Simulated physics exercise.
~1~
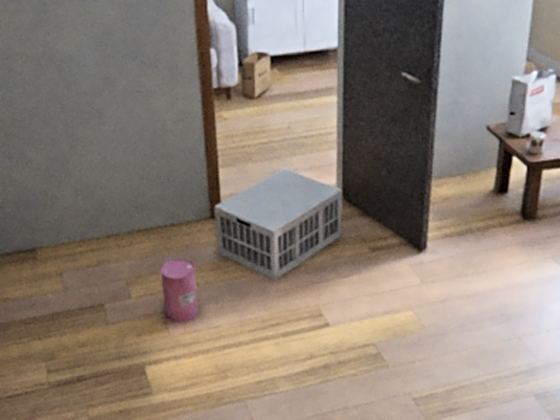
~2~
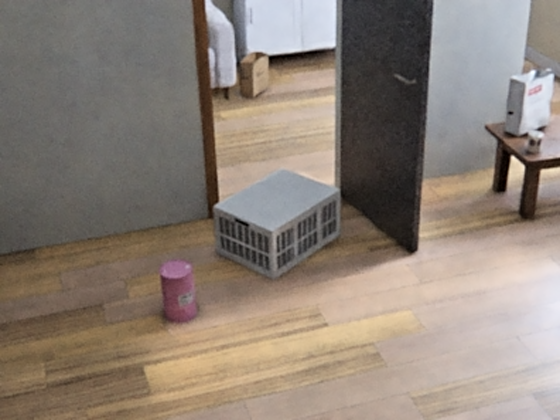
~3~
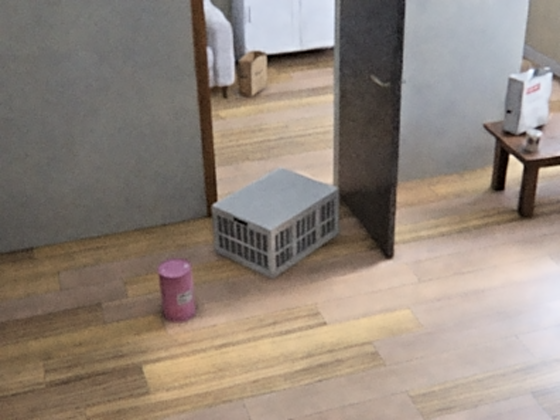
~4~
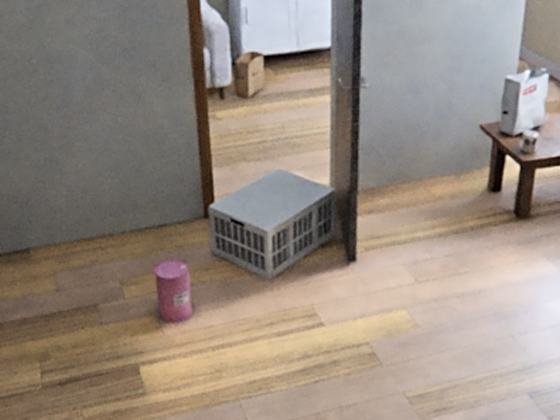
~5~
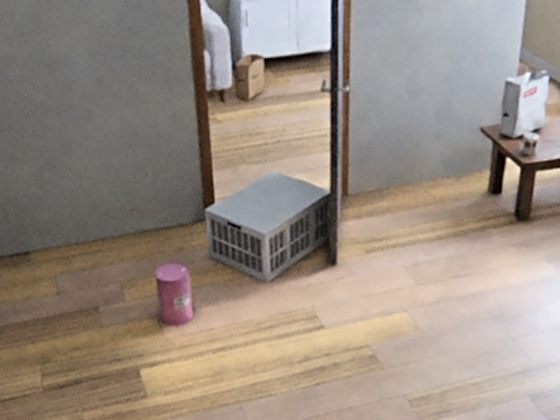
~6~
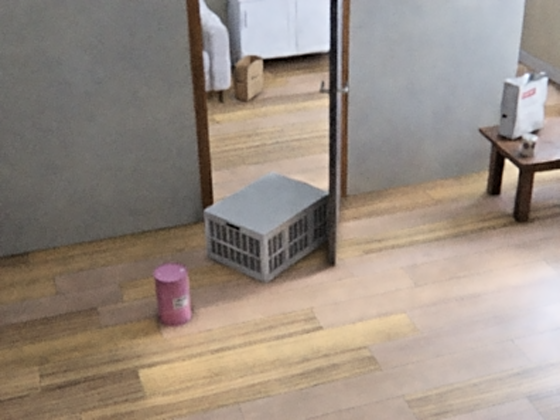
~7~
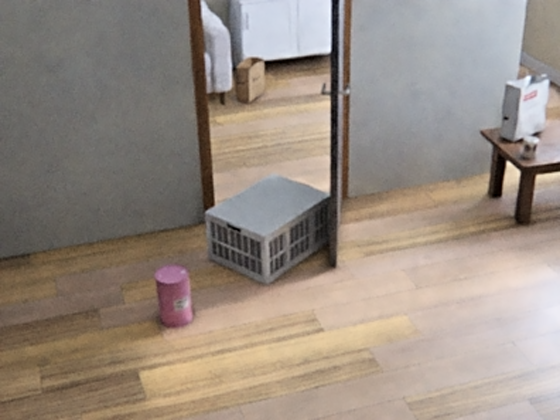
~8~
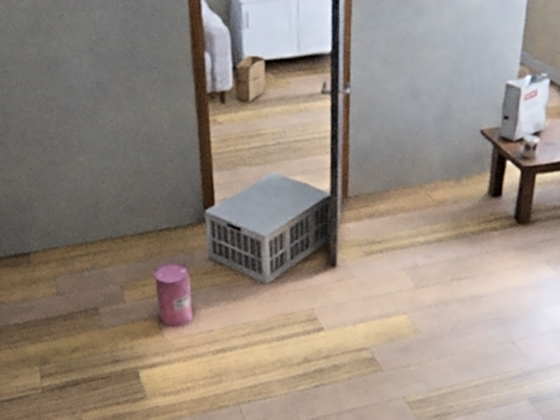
The clip opens on a dark door standing wide open in a grey wall, with a slatted grey crate on the wooden floor at the doorway and a pink canister to its left. A low table holding a white bag stands to the right, and the view sways slightly. With nobody in sight, the door swings left towards its frame, appearing narrower as it turns edge-on. It reaches the crate's right side, and the crate barely shifts. The door then stops against it and stays partly open, while the canister remains upright where it was.
